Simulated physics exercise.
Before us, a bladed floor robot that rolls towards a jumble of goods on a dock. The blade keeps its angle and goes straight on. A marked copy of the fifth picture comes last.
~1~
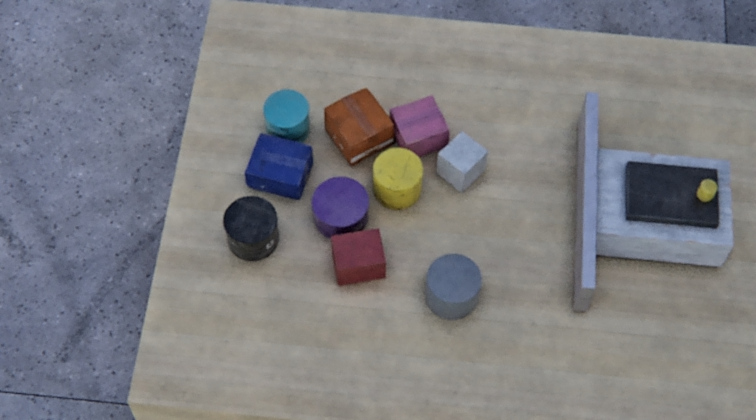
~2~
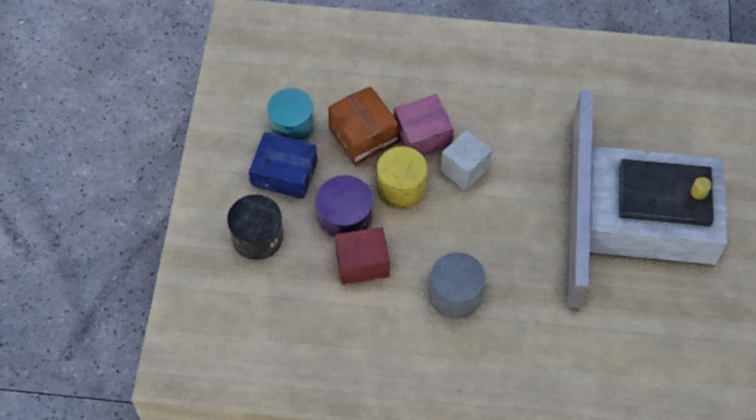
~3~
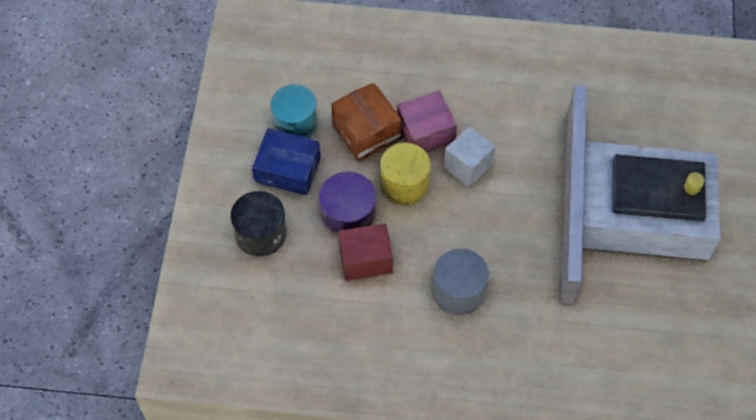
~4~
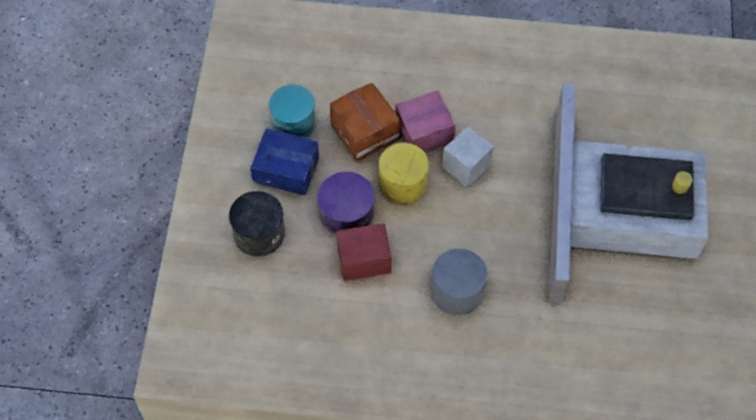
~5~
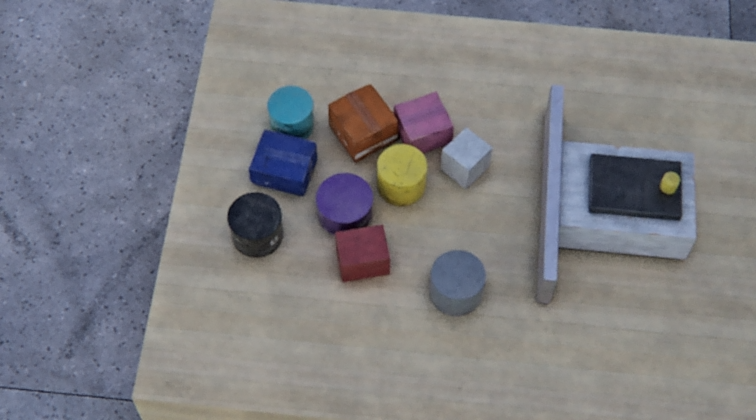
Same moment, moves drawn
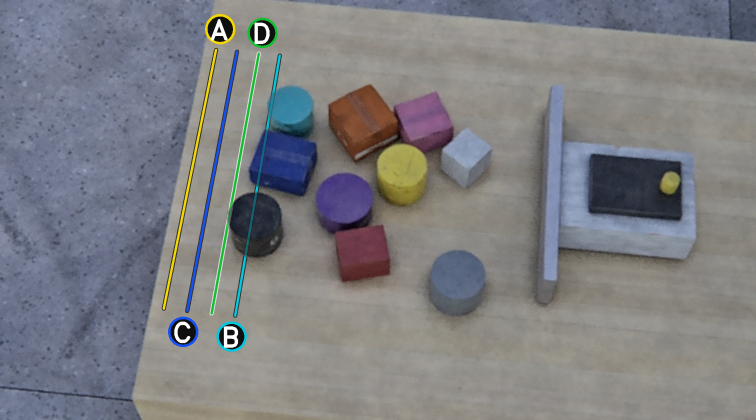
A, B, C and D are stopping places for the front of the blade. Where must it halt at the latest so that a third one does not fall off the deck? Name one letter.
B is the last line within the limit.
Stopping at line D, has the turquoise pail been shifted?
By then, yes.
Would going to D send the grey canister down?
No.
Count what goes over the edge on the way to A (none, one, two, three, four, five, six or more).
Six or more.
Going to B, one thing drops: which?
It is the turquoise pail.
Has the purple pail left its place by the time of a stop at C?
By then, yes.
On the marked copy, A at (191, 172); B at (259, 178); C at (214, 174); D at (237, 176).
With B. Early on, robot (522, 175); grey canister (404, 279); pink parcel (415, 113).
Further on, robot (415, 166); turquoise pail (227, 116); blue parcel (261, 163).
At the end, robot (334, 158); turquoise pail over the edge; blue parcel (182, 159); one fallen.
As for the rest, A drops nine; C drops four; D drops four.
